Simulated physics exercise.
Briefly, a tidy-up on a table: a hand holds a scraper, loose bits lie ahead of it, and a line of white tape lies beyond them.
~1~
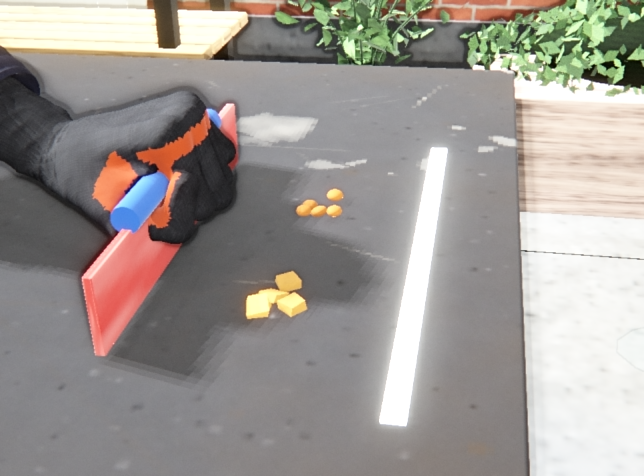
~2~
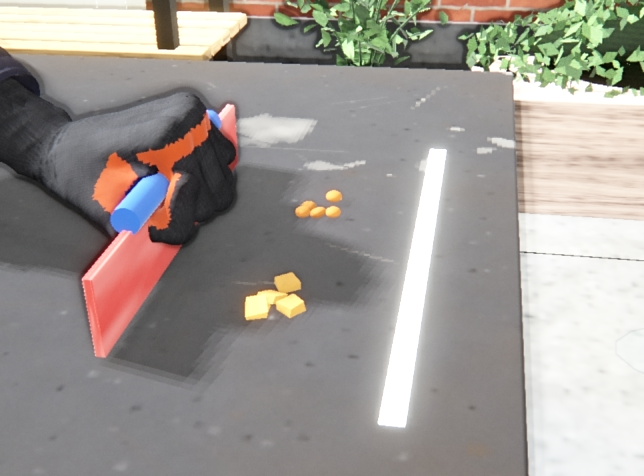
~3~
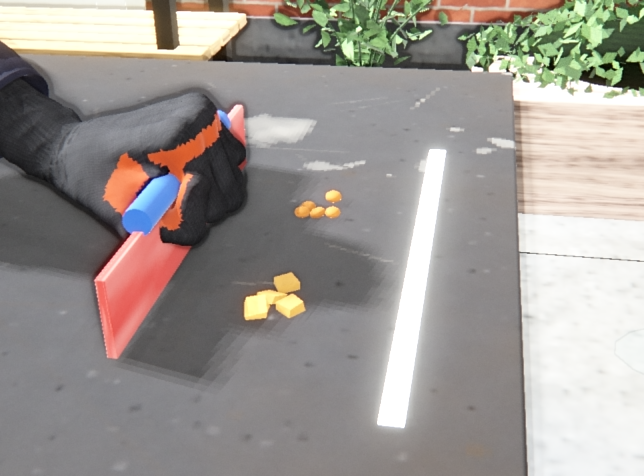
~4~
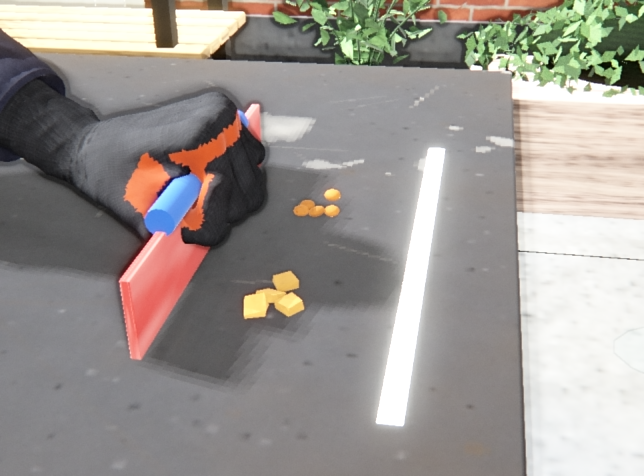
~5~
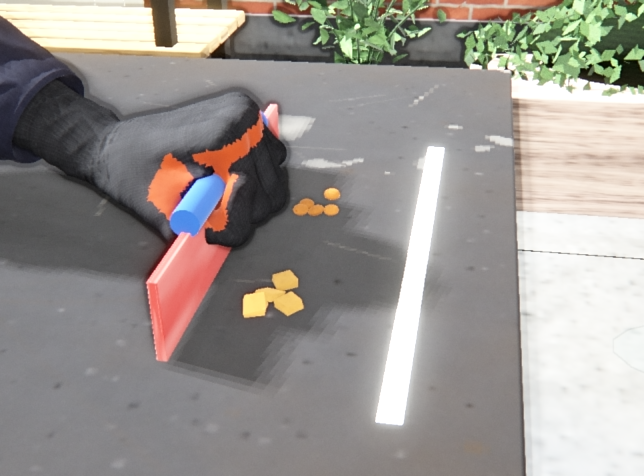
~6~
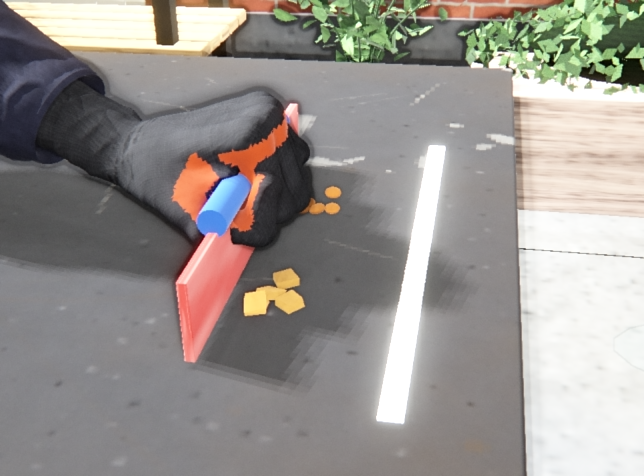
A gloved hand slides a red scraper right across the table toward small orange pieces.
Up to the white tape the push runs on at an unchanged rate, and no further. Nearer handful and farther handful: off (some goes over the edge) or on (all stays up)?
Nearer handful: On, farther handful: On.
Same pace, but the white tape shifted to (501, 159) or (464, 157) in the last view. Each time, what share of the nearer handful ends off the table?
Roughly 100 per cent, and 0 per cent.
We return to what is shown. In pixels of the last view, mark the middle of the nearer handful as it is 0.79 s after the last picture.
(436, 310) or thereabouts.
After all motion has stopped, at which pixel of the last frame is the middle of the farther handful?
About (444, 213).
Then, 0.38 s on from there, scraper still moving, near (344, 180); nearer handful all on the table, its front near (362, 304); farther handful all on the table, its front near (372, 209).
Then, 0.79 s on from there, scraper stopped at the white tape; nearer handful all on the table, its front near (460, 313); farther handful all on the table, its front near (452, 214).
In the end, scraper stopped at the white tape; nearer handful all on the table, its front near (460, 313); farther handful all on the table, its front near (452, 214).
